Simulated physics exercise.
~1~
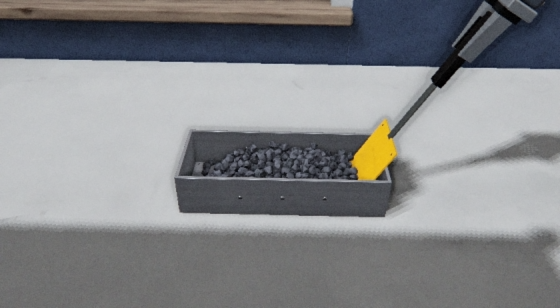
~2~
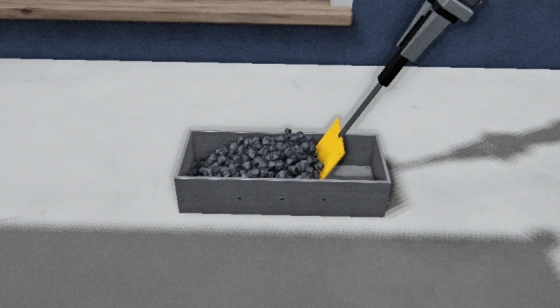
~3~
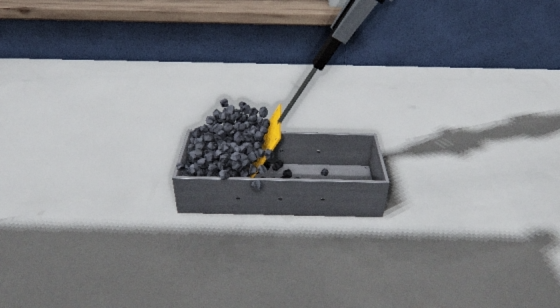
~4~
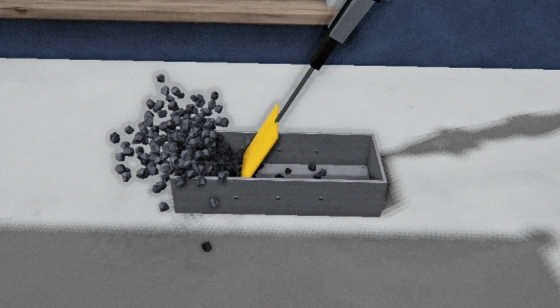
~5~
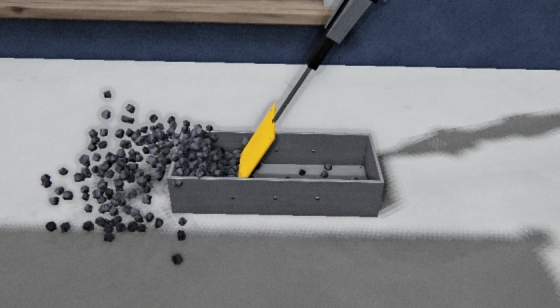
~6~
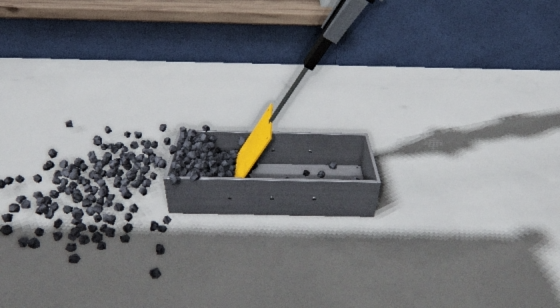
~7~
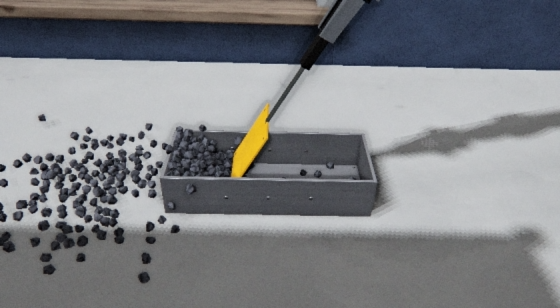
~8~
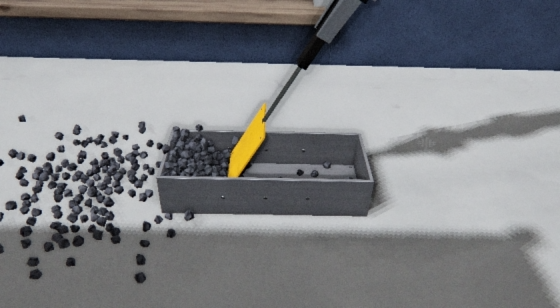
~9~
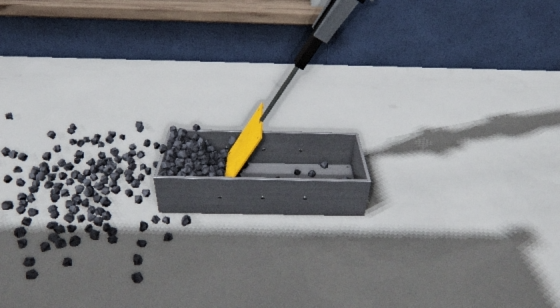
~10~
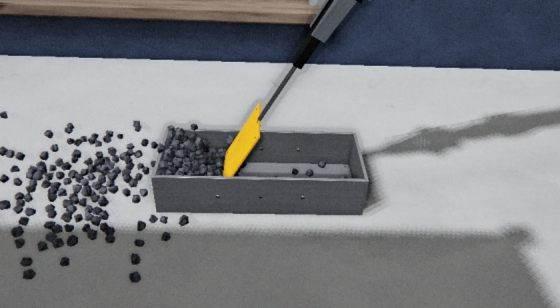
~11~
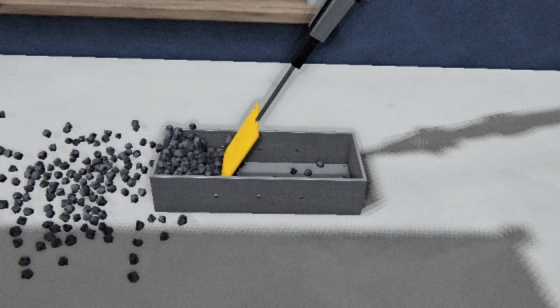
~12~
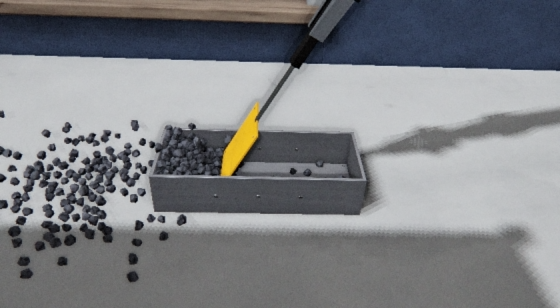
On a white surface, a yellow spatula pushes dark pebbles left, spilling many over the tray's end.
